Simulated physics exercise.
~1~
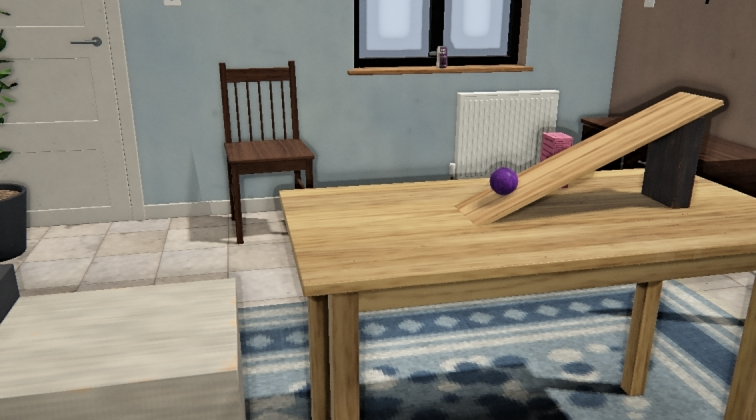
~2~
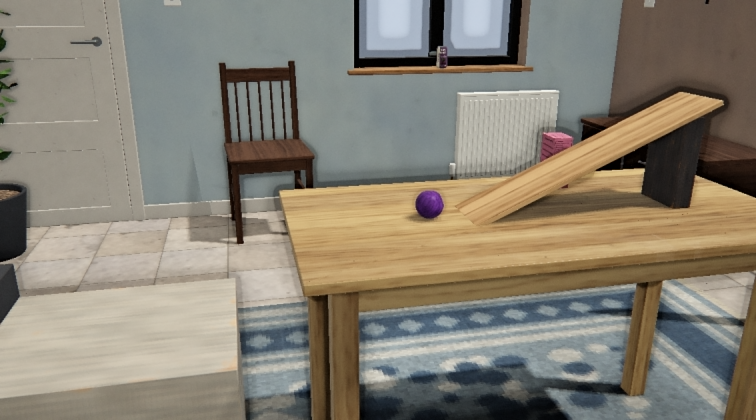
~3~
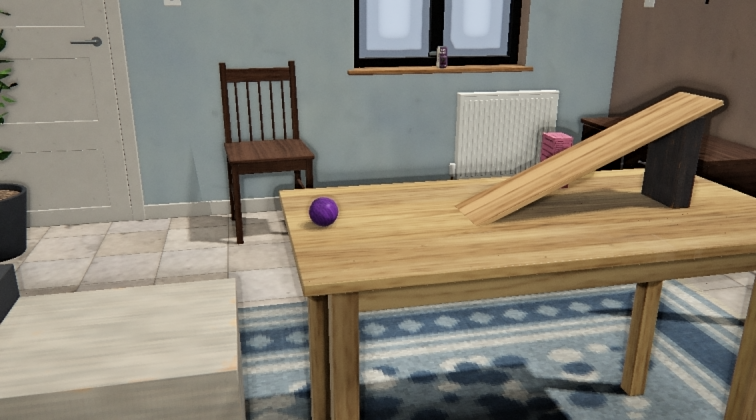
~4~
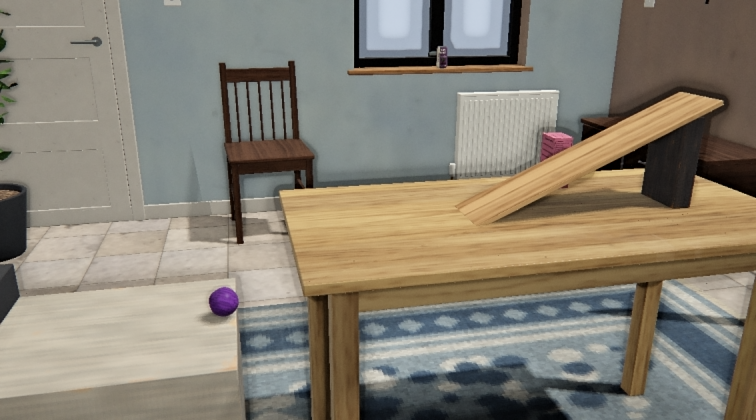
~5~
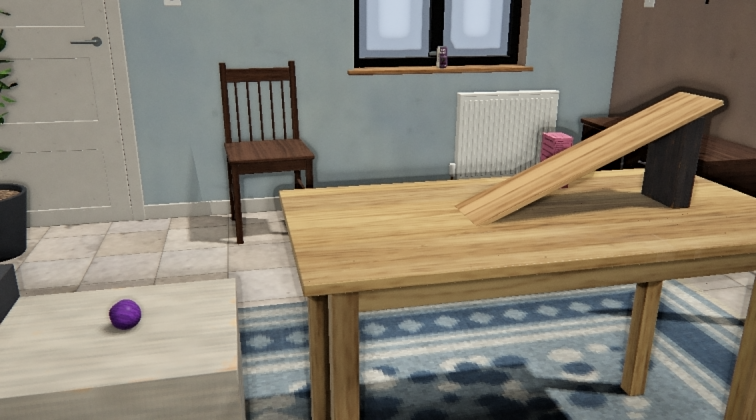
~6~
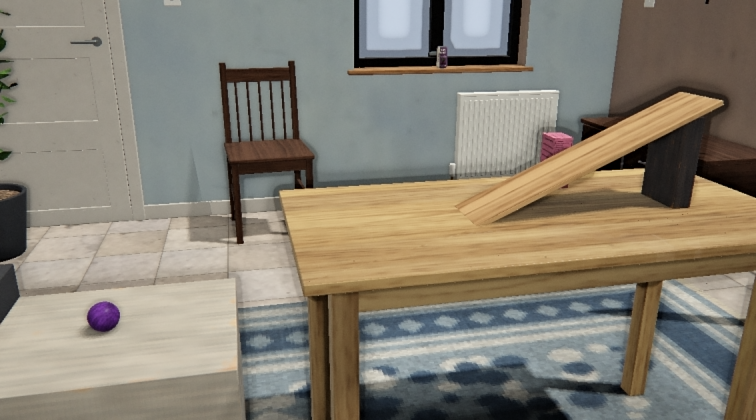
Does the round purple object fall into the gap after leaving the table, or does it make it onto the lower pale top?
It makes it across the gap and ends up on the lower pale top at the left.
